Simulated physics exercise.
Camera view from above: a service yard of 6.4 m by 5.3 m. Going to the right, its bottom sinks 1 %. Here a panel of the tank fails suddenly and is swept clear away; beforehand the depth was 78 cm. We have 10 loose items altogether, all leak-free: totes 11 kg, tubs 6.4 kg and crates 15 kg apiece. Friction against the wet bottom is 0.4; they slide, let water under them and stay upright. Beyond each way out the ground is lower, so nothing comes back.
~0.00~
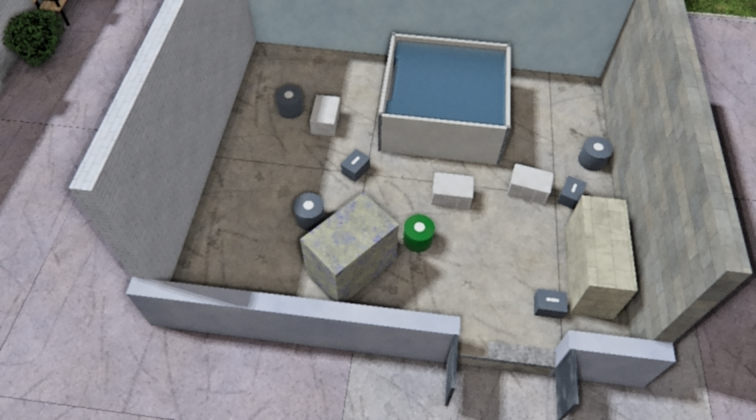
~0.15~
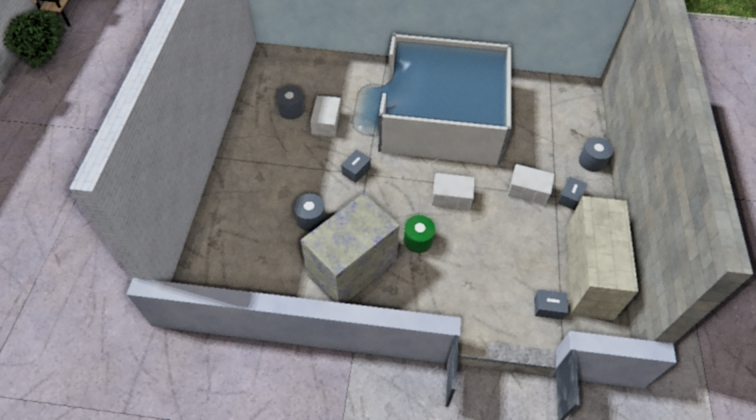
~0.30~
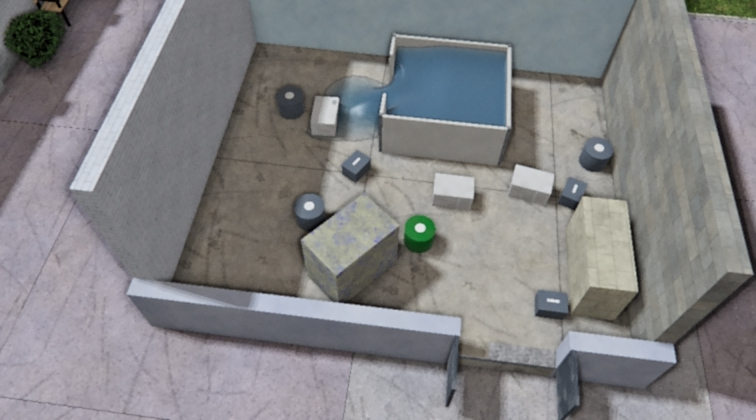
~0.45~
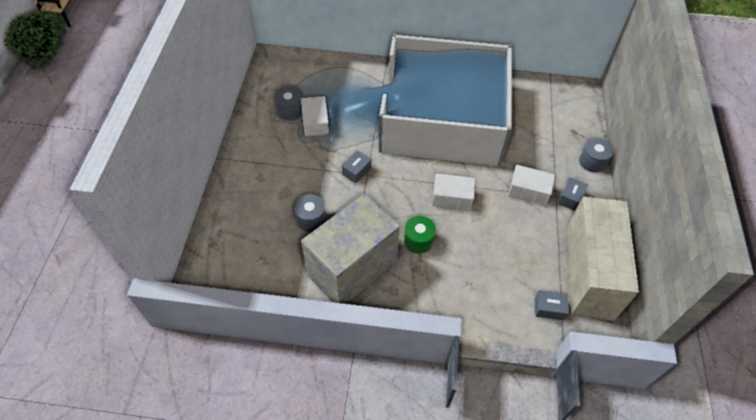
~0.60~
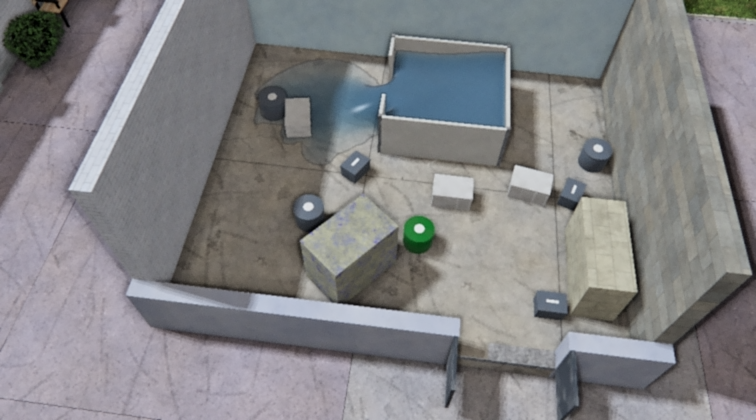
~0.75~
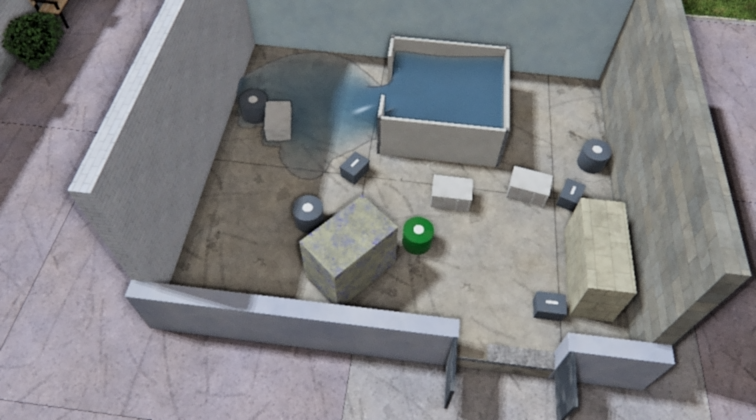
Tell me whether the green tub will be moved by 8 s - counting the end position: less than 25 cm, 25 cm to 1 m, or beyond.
By then the green tub is close to its start.
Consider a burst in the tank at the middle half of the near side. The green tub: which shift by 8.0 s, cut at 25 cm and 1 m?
Well, the green tub is flushed away.
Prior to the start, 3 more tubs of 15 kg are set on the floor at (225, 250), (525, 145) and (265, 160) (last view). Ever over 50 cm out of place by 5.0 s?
Listed order gives above the limit, within the limit, above the limit.
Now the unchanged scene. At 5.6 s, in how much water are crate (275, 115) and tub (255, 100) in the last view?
First about 24 cm, second about 22 cm.
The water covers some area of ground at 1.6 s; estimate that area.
That flooded area is roughly 13 m2.
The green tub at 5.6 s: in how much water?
Close to 2 centimetres.
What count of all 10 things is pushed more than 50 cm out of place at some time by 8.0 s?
My count gives 5.
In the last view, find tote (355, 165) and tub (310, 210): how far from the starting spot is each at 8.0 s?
First 80 cm, then 350 cm.
After 1.6 s the green tub is near (418, 230), 0.0 m from its start, aground; 0 of 10 are out; 1 afloat.
After 3.6 s the green tub is near (418, 230), 0.0 m from its start, aground; 0 of 10 are out; 2 afloat.
After 5.6 s the green tub is near (418, 230), 0.0 m from its start, aground; 0 of 10 are out; 2 afloat.
After 8.0 s the green tub is near (418, 230), 0.0 m from its start, aground; 0 of 10 are out; 7 afloat.
